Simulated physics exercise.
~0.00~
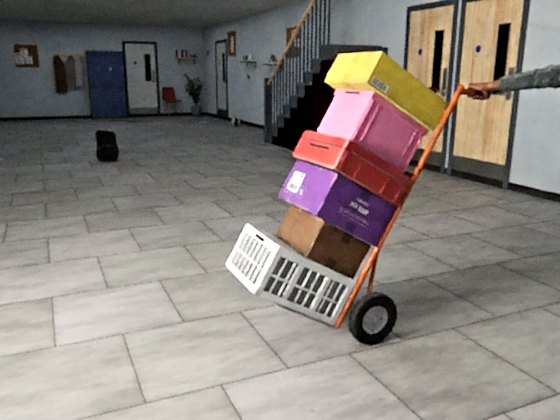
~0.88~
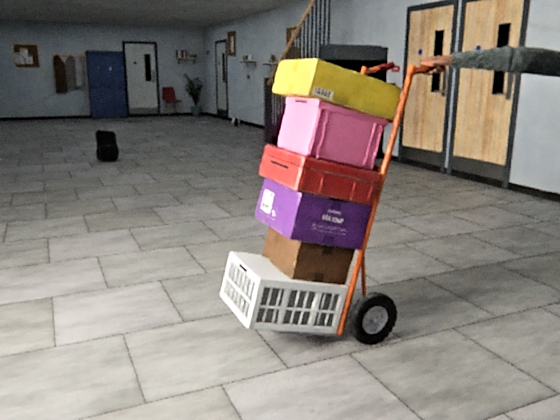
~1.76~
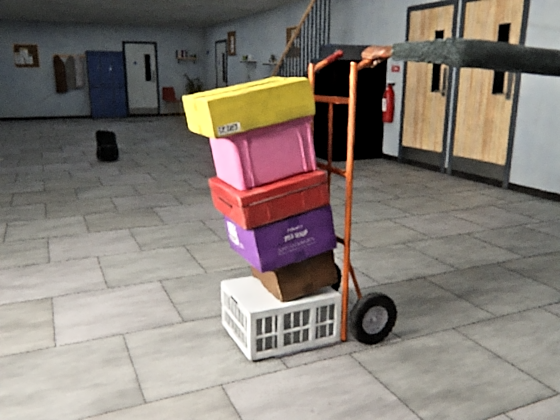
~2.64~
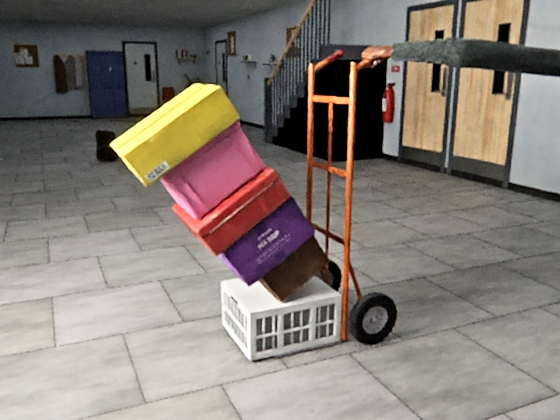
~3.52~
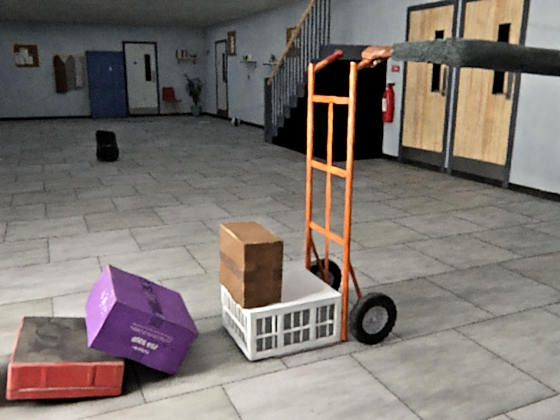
In the video, a hand tips an orange hand truck upright, and its stacked load leans left and topples, leaving the white crate on the plate with the brown box on its side atop it, while the purple parcel and red toolbox lie on the floor at left.
